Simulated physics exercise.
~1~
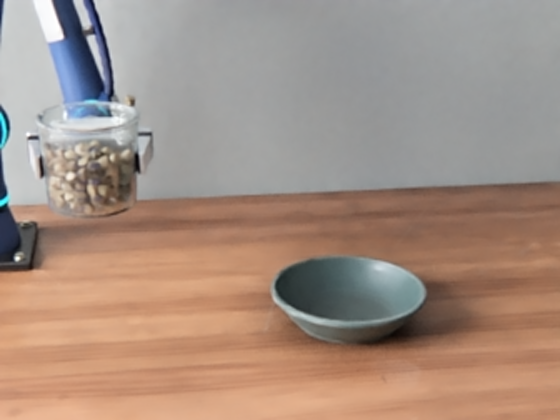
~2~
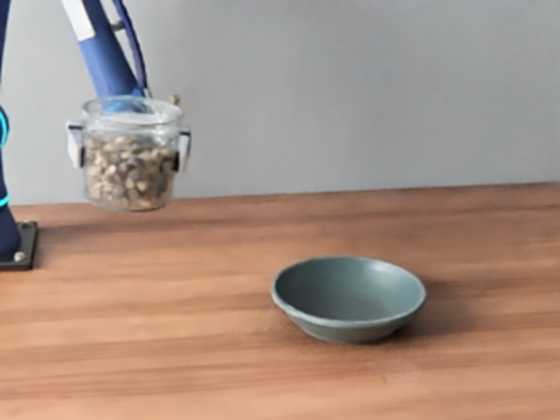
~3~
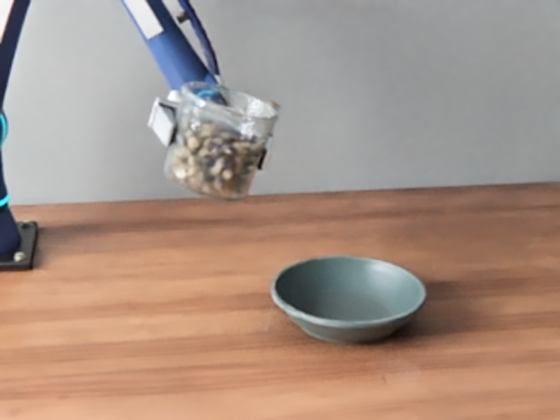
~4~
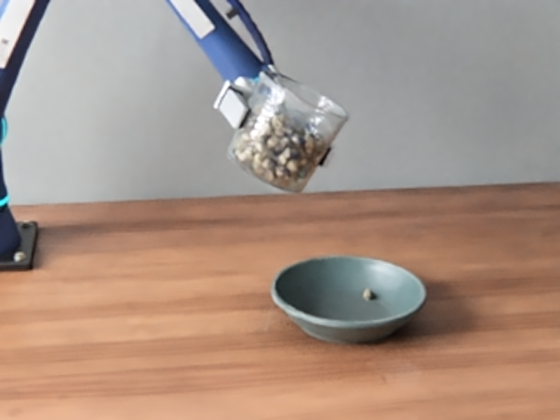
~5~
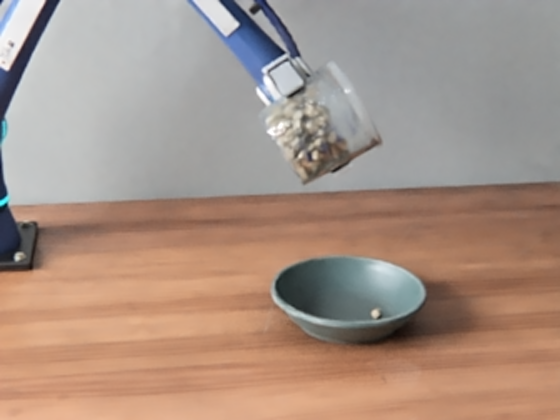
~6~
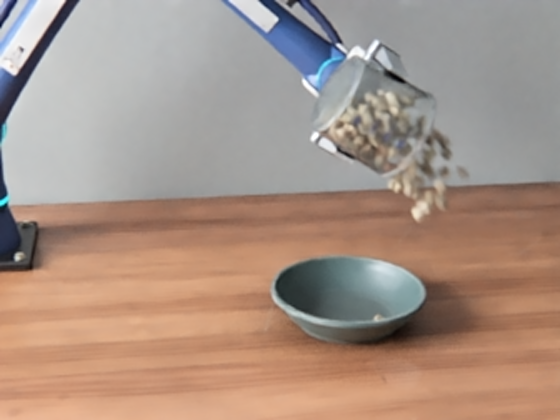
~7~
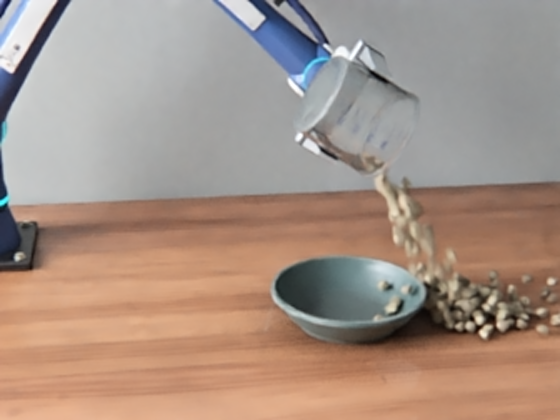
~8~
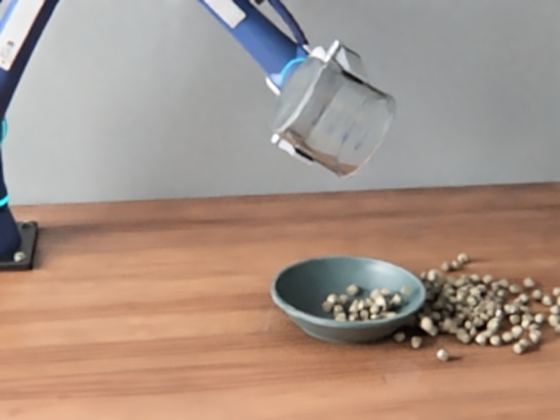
A wooden table stands against a plain grey wall, seen from the front and slightly above by a still camera. A blue robot arm at the left holds a clear container of small pale brown pebbles, and a shallow grey-green bowl sits near the middle. The arm carries the container right and tips it, and a single pebble drops into the bowl. Tilting further, it swings past the bowl and pours a stream mostly beyond the right rim, then draws back left. The container ends emptied and tipped over, with some pebbles in the bowl and most scattered on the table to its right.
